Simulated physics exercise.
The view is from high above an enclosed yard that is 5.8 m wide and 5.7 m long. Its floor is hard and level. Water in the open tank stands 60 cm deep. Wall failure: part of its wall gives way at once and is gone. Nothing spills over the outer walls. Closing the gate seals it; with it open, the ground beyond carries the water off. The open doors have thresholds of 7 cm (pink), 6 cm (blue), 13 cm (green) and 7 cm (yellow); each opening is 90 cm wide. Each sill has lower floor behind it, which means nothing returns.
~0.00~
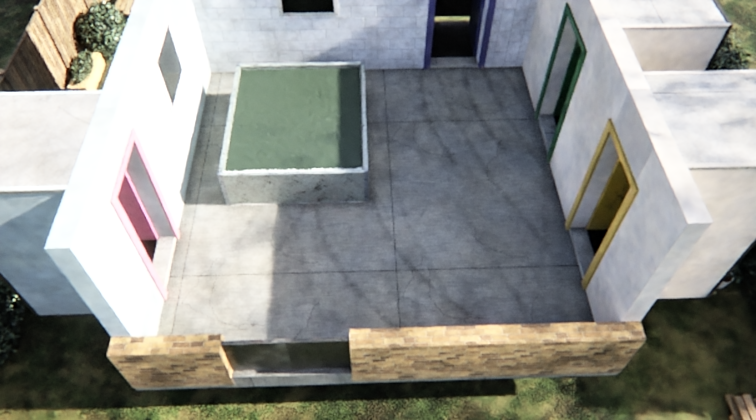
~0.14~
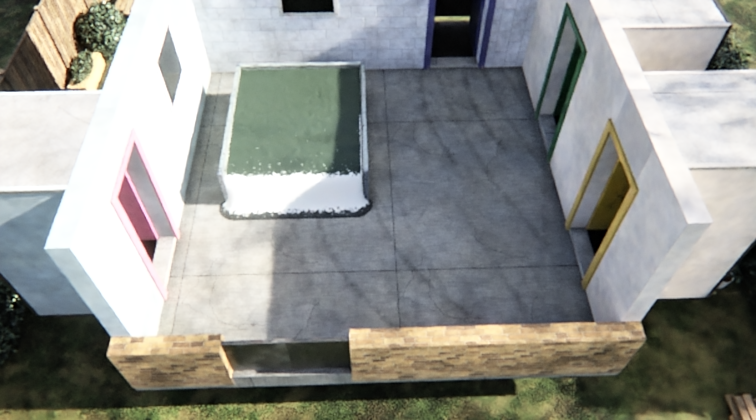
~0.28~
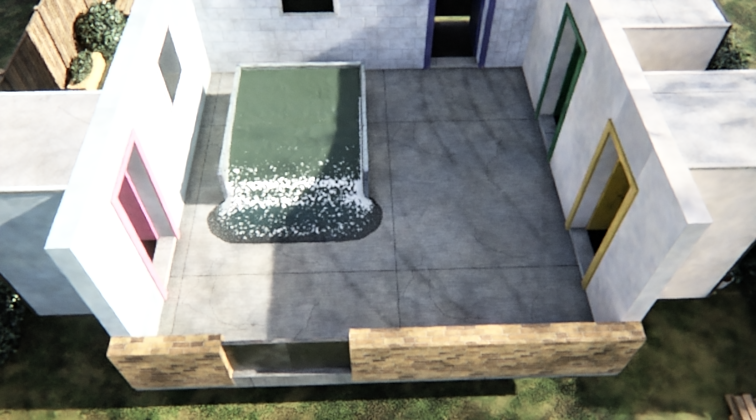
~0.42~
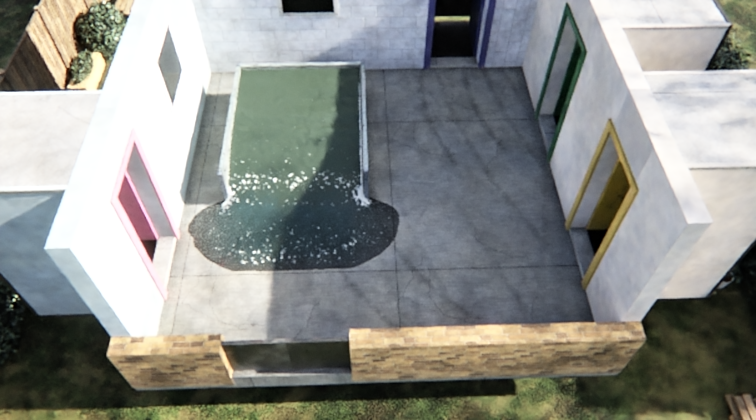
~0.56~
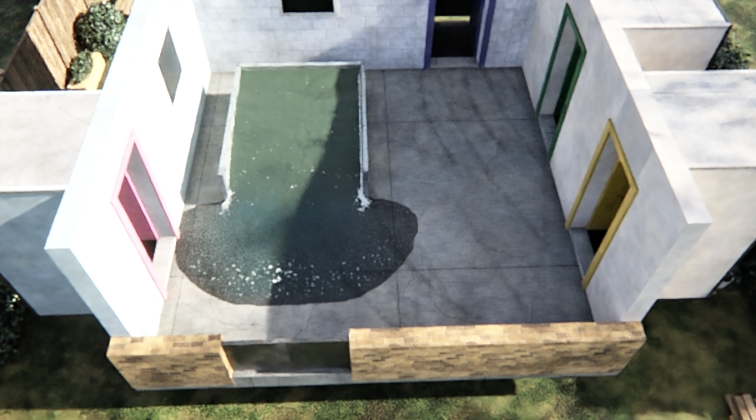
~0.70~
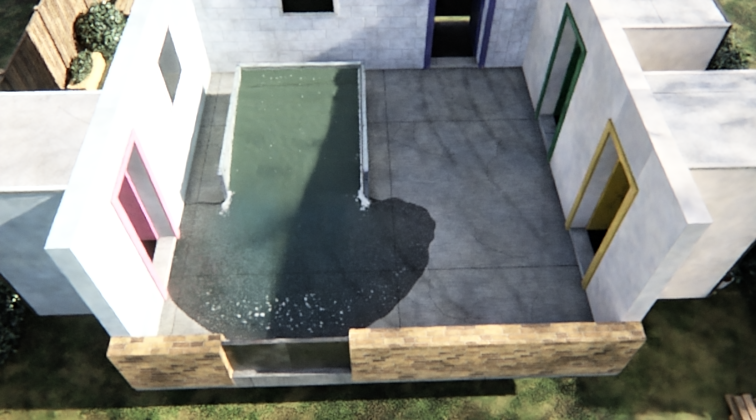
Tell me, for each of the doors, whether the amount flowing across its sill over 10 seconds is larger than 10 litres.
In order: The pink door is going to top the limit, the blue door is going to top the limit, the green door is going to fall short of the limit, the yellow door is going to top the limit.
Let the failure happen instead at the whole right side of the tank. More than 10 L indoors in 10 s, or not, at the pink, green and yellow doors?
Note: Pink beyond the mark, green beyond the mark, yellow beyond the mark.
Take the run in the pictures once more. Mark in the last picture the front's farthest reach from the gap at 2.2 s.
Point: Roughly (600, 348).
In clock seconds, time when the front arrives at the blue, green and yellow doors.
Blue = 5.5 s, green = 3.8 s, yellow = 2.8 s.
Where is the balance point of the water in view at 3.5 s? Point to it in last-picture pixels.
I'd put it close to (330, 251).
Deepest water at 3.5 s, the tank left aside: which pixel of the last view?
Position: About (573, 348).
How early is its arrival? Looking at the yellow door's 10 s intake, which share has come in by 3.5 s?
Some 5 per cent by then.
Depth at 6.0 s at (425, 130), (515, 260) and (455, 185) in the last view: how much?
Spot one 1 cm, spot two 14 cm, spot three 2 cm.
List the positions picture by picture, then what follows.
The first frame shows the open tank at (298, 118) is whole and still, 60 cm deep.
In the second frame, water pours out at (297, 193) and has run 1.1 m, to (224, 205); typically 8 cm deep outside, 60 cm at the open tank's back.
In the third frame, water pours out at (297, 194) and has run 1.3 m, to (214, 218); typically 10 cm deep outside, 60 cm at the open tank's back.
In the fourth frame, the front is at (205, 248), 1.6 m from the gap at (297, 194); 2.8 m2 of floor is under water; 60 cm left at the back of the open tank.
In the fifth frame, water pours out at (297, 195) and has run 1.9 m, to (199, 280); typically 7 cm deep outside, 60 cm at the open tank's back.
In the sixth frame, the front is at (223, 330), 2.3 m from the gap at (297, 195); 6.6 m2 of floor is under water; 58 cm left at the back of the open tank.
After 1.4 s water covers 35 % of the floor and is deepest (38 cm) near (166, 361); pink door 12 cm at the sill, 1 L in, blue door not reached, green door not reached, yellow door not reached.
After 2.2 s water covers 40 % of the floor and is deepest (42 cm) near (166, 361); pink door 12 cm at the sill, 15 L in, blue door not reached, green door not reached, yellow door not reached.
After 3.5 s water covers 50 % of the floor and is deepest (32 cm) near (573, 348); pink door 21 cm at the sill, 108 L in, blue door not reached, green door not reached, yellow door 17 cm at the sill, 9 L in.
After 6.0 s water covers 90 % of the floor and is deepest (20 cm) near (522, 70); pink door 12 cm at the sill, 194 L in, blue door 14 cm at the sill, 5 L in, green door 8 cm at the sill, 0 L in, yellow door 16 cm at the sill, 112 L in.
After 10.0 s water covers 100 % of the floor and is deepest (16 cm) near (231, 76); pink door 5 cm at the sill, 207 L in, blue door 11 cm at the sill, 95 L in, green door 6 cm at the sill, 0 L in, yellow door 8 cm at the sill, 166 L in.
